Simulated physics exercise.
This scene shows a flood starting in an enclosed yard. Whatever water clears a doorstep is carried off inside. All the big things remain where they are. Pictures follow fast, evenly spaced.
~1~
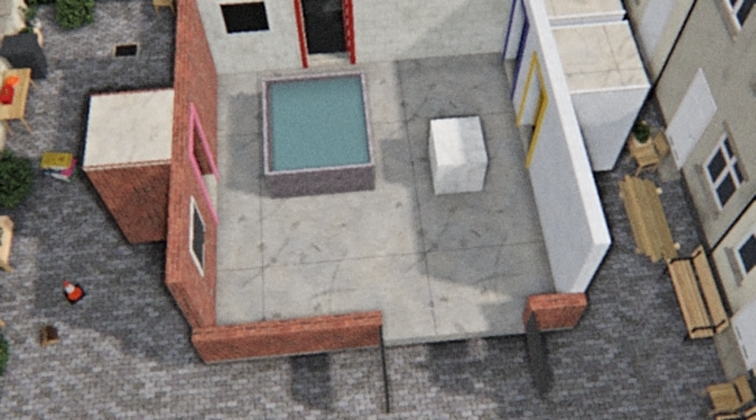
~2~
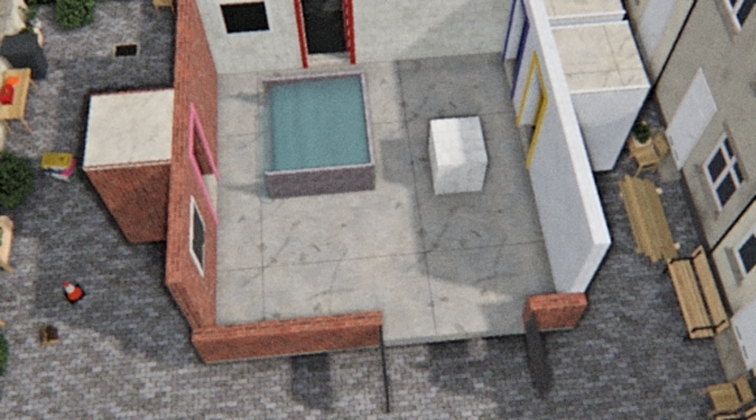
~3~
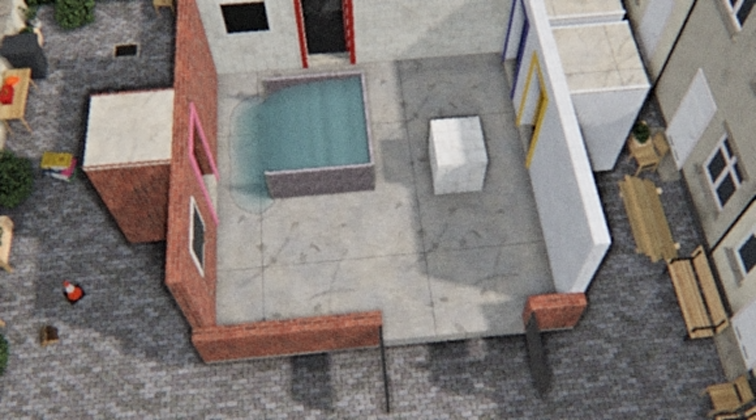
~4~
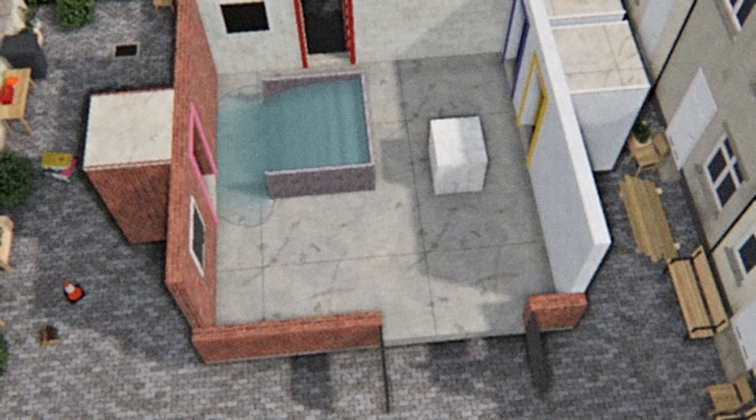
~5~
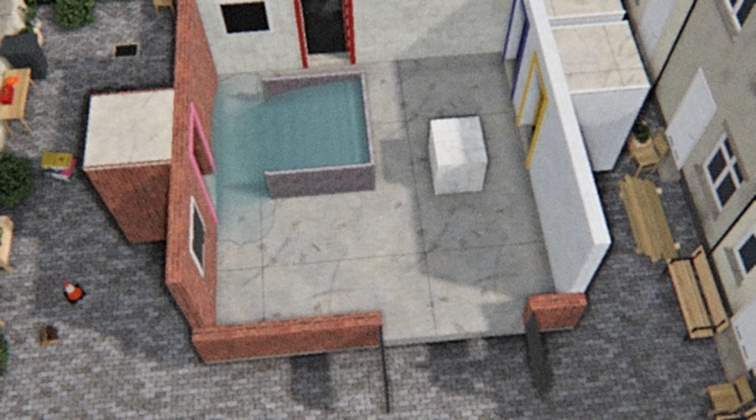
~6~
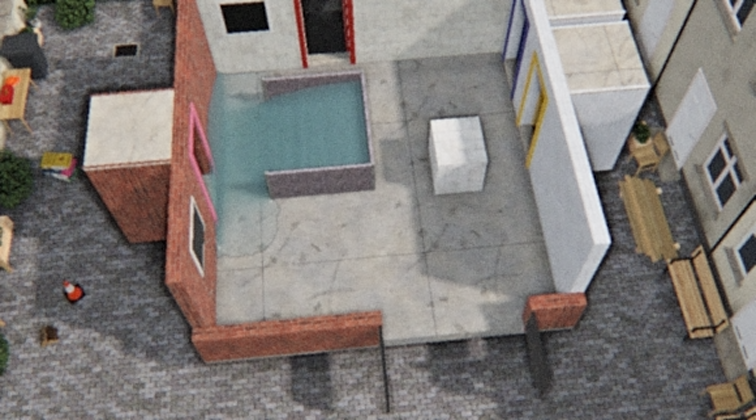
Blue-green water sits in a low, open rectangular tank in a walled yard, seen from high above by a still camera. Red brick walls stand left and in front, a white block sits right of the tank, and cobbles and wooden benches lie outside. The water pours from the tank's open left side, fans across the pale floor to the brick wall, then creeps along it toward the viewer.
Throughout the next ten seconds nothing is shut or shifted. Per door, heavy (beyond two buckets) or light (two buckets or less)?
One by one: The yellow door will most likely keep inside the limit; the blue door will most likely go past the limit; the pink door will most likely go past the limit; the red door will most likely keep inside the limit.
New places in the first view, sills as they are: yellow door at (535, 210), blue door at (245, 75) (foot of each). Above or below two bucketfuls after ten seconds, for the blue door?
One by one: The blue one goes over.
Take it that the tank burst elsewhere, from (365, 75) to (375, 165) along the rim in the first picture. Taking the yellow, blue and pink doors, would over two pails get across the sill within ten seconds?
So yellow crosses the limit, blue crosses the limit and pink remains below the limit.
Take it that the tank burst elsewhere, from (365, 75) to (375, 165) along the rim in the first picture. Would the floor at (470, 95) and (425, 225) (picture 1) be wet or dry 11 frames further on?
In the order asked: Inundated, then inundated.
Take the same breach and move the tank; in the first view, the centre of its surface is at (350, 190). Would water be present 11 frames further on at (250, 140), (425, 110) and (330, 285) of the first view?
Going through them in turn: Waterlogged, still bare and waterlogged.
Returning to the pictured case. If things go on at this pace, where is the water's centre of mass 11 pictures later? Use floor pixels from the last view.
That comes out near (273, 163).
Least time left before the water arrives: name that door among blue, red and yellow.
I'd go with the one in red.
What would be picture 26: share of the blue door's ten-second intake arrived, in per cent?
My figure is 25 in a hundred.
A moment on, water covers 20 % of the floor; the yellow door not reached, the blue door not reached, the pink door over two buckets in, the red door not reached.
Next, water covers 35 % of the floor; the yellow door not reached, the blue door not reached, the pink door far over two buckets in, the red door wet at the sill, nothing in.
Then, water covers 65 % of the floor; the yellow door wet at the sill, nothing in, the blue door over two buckets in, the pink door far over two buckets in, the red door wet at the sill, nothing in.
Later, water covers 85 % of the floor; the yellow door wet at the sill, nothing in, the blue door far over two buckets in, the pink door far over two buckets in, the red door wet at the sill, nothing in.
In the end, water covers 95 % of the floor; the yellow door under two buckets in, the blue door far over two buckets in, the pink door far over two buckets in, the red door wet at the sill, nothing in.
